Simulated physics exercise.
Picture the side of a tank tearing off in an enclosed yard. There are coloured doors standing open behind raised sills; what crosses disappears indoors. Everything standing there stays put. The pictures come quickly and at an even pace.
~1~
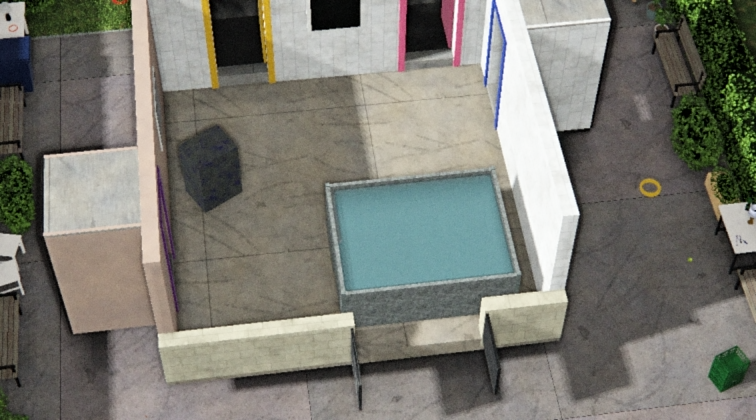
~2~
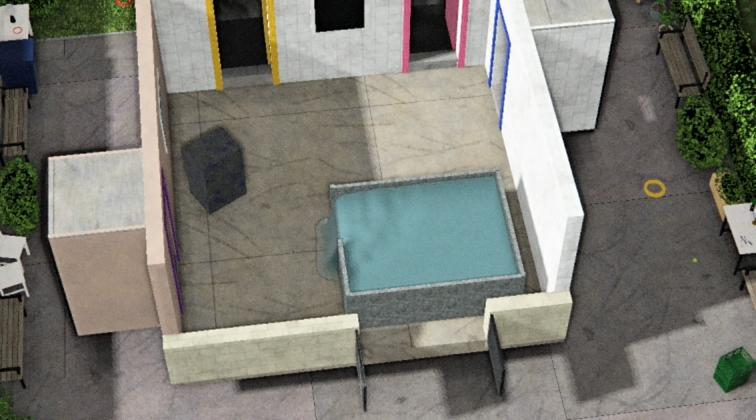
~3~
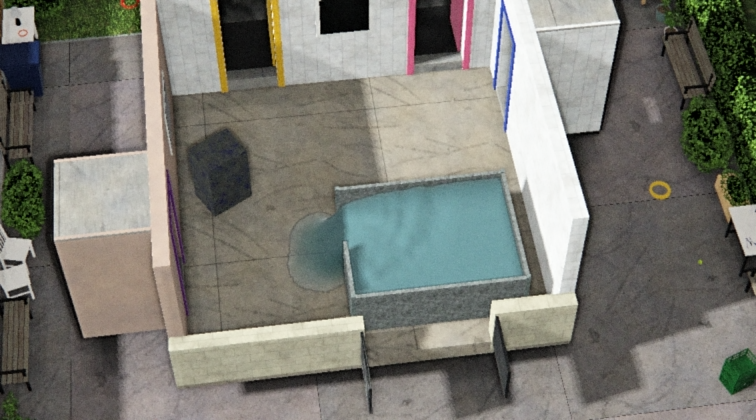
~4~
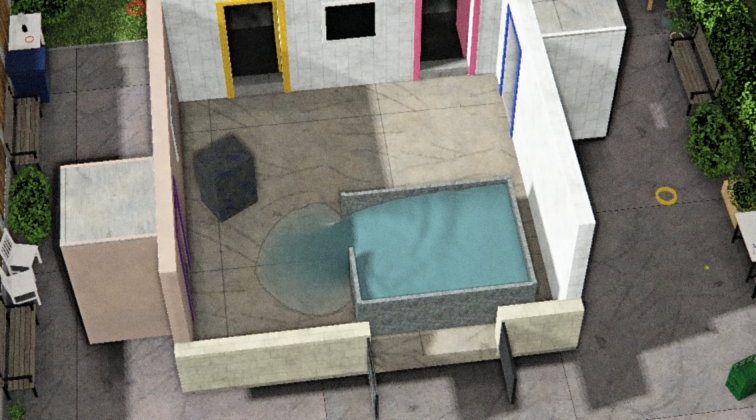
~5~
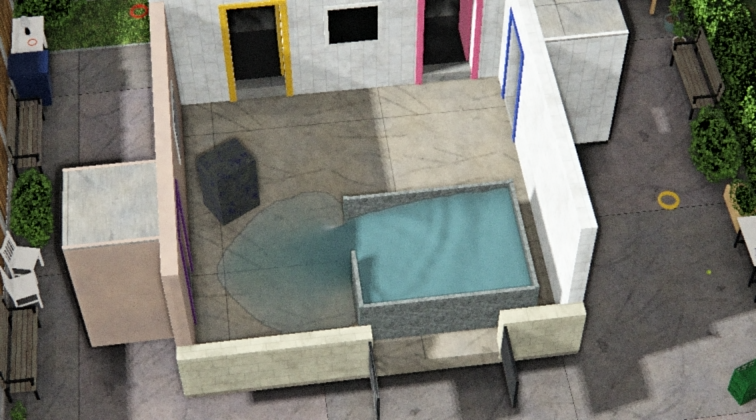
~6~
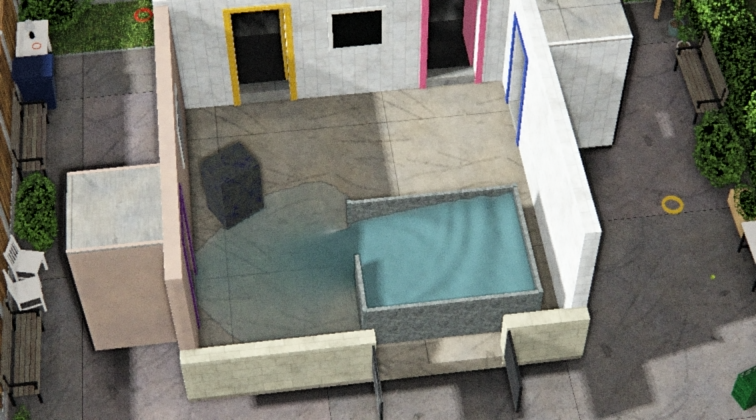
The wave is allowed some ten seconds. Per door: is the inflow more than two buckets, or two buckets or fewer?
The pink door ends up within two buckets, the yellow door ends up within two buckets, the blue door ends up over two buckets, the purple door ends up over two buckets.
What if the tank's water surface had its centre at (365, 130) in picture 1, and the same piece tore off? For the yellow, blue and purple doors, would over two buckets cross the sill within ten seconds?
Results - yellow: Tops the limit; blue: Tops the limit; purple: Doesn't reach it.
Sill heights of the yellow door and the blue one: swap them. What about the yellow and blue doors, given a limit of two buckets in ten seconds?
Yellow door: Above the mark; blue door: Below the mark.
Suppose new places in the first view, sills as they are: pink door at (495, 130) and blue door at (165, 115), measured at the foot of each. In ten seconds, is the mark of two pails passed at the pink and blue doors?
Well, the pink one stays short of the threshold, while the blue one crosses the threshold.
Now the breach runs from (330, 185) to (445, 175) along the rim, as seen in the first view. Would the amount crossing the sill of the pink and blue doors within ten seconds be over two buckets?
In that case the pink one breaks the limit and the blue one breaks the limit.
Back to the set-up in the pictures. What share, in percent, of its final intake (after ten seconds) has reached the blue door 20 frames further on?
Share by then: About 0 in a hundred.
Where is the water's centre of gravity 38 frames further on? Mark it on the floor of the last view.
It is around (350, 252).
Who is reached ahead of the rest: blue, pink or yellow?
That would be the door marked yellow.
A moment on, water covers 35 % of the floor; the pink door not reached, the yellow door not reached, the blue door not reached, the purple door over two buckets in.
Next, water covers 45 % of the floor; the pink door not reached, the yellow door wet at the sill, nothing in, the blue door not reached, the purple door far over two buckets in.
Then, water covers 55 % of the floor; the pink door not reached, the yellow door wet at the sill, nothing in, the blue door not reached, the purple door far over two buckets in.
Later, water covers 90 % of the floor; the pink door wet at the sill, nothing in, the yellow door wet at the sill, nothing in, the blue door under two buckets in, the purple door far over two buckets in.
In the end, water covers 95 % of the floor; the pink door wet at the sill, nothing in, the yellow door wet at the sill, nothing in, the blue door far over two buckets in, the purple door far over two buckets in.
